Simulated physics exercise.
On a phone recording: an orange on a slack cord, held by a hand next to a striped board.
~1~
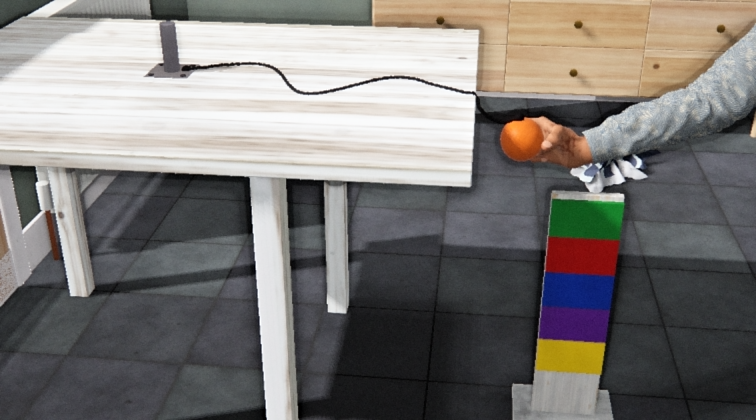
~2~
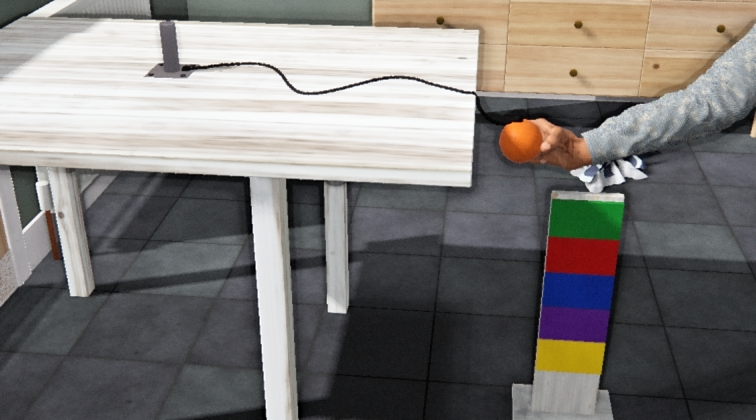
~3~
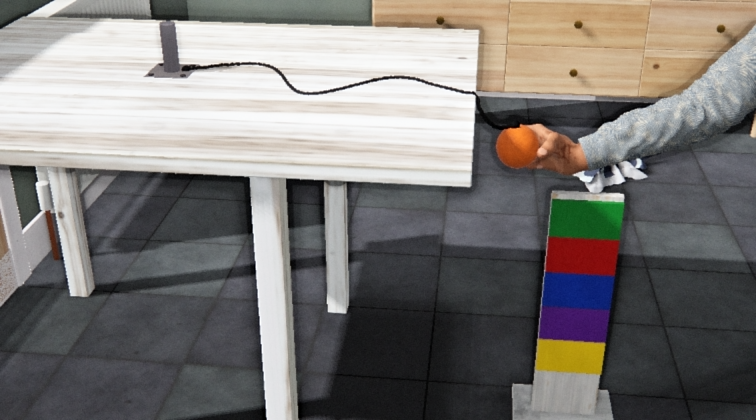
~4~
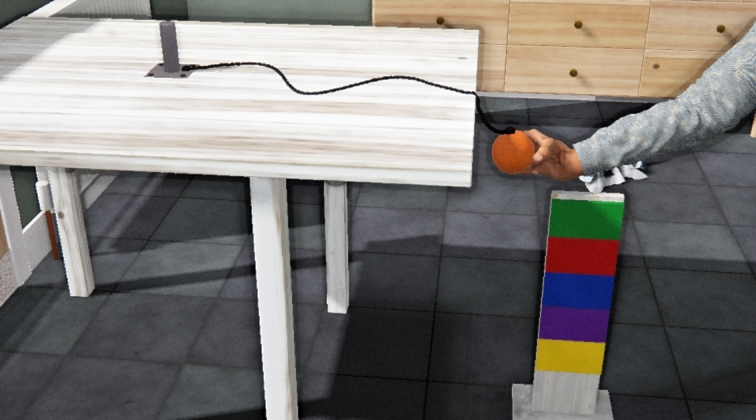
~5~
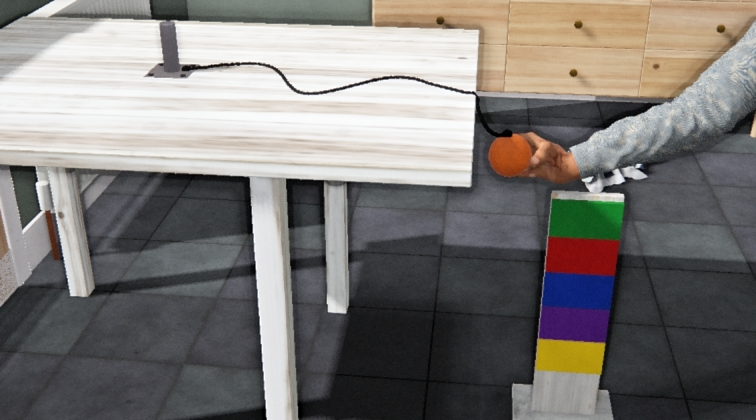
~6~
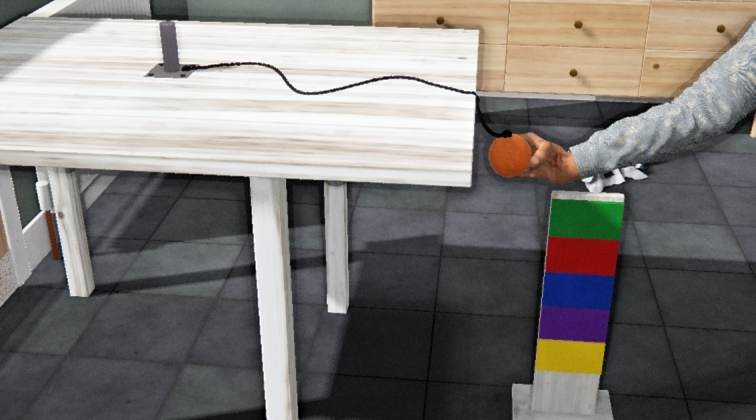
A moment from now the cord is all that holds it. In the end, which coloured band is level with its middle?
The red band.
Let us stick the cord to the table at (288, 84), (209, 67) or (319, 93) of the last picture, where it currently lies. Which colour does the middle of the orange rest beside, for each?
Note: Try 1 green; try 2 red; try 3 green.
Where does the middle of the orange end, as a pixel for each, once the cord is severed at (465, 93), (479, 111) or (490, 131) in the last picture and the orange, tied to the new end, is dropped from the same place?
Case by case: (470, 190), (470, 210) and (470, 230).
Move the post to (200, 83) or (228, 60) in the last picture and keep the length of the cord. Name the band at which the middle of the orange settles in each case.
Blue; blue.
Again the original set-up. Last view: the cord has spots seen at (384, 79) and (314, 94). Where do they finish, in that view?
Around (457, 89), then around (374, 83).
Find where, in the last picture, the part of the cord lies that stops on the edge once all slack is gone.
You'll find it somewhere near (403, 78).
Soon after, orange near (479, 234); level with red.
After that, orange near (469, 238); level with red.
In the end, orange near (473, 245); level with red. Its middle rests at the red band.
